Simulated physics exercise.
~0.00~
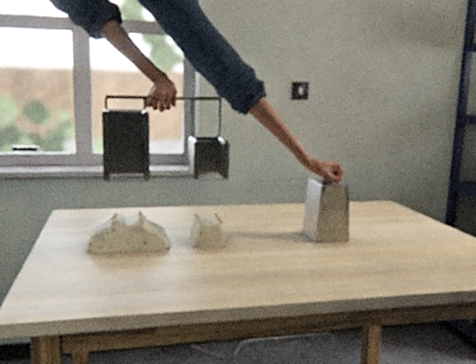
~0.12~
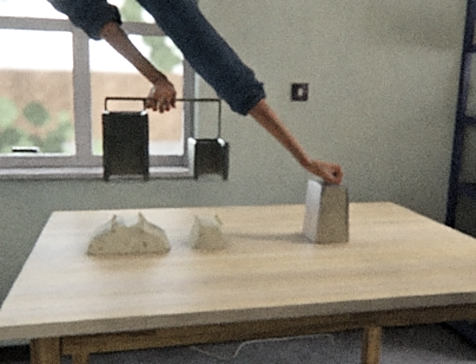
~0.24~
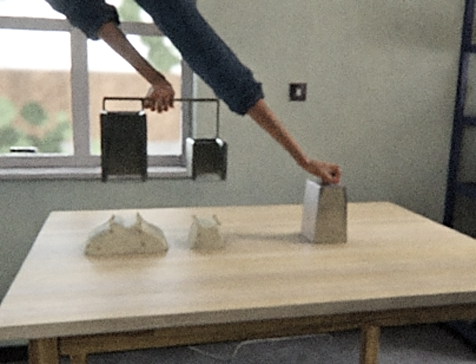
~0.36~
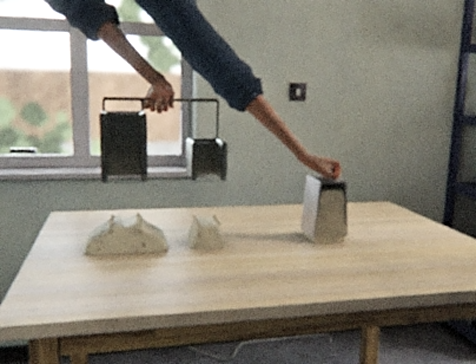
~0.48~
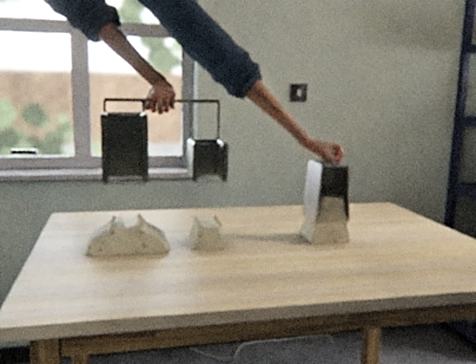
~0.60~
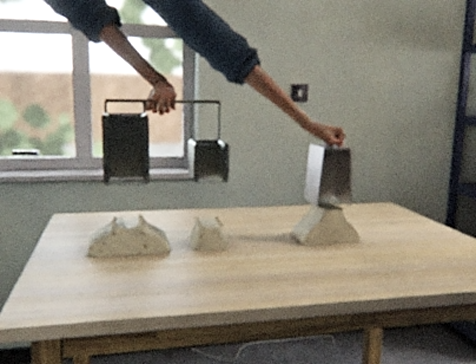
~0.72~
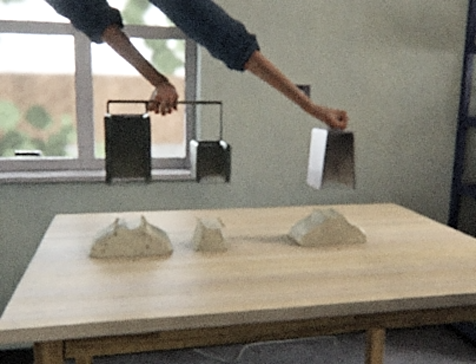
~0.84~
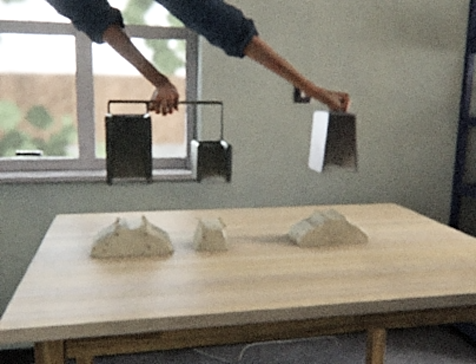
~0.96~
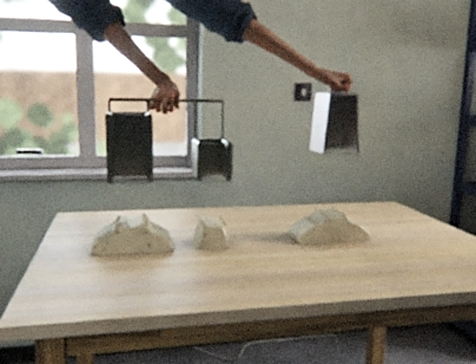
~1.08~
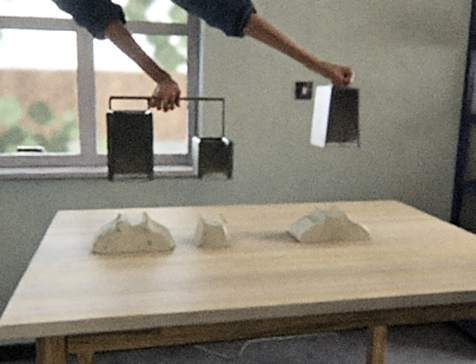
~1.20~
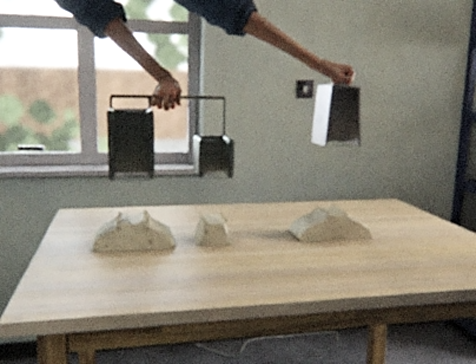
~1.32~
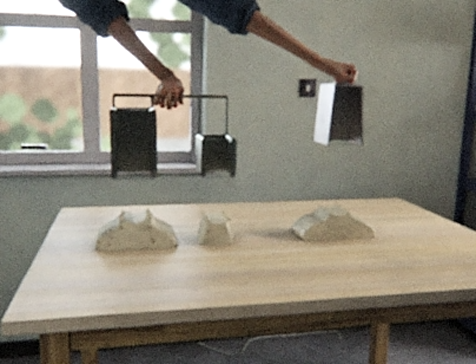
On a pale wooden table by a window, one hand holds up two joined dark tins above two pale lumps while another draws a metal tin upward at the right, uncovering a third pale mass that slumps into a low, wide mound as the tin hangs above it.
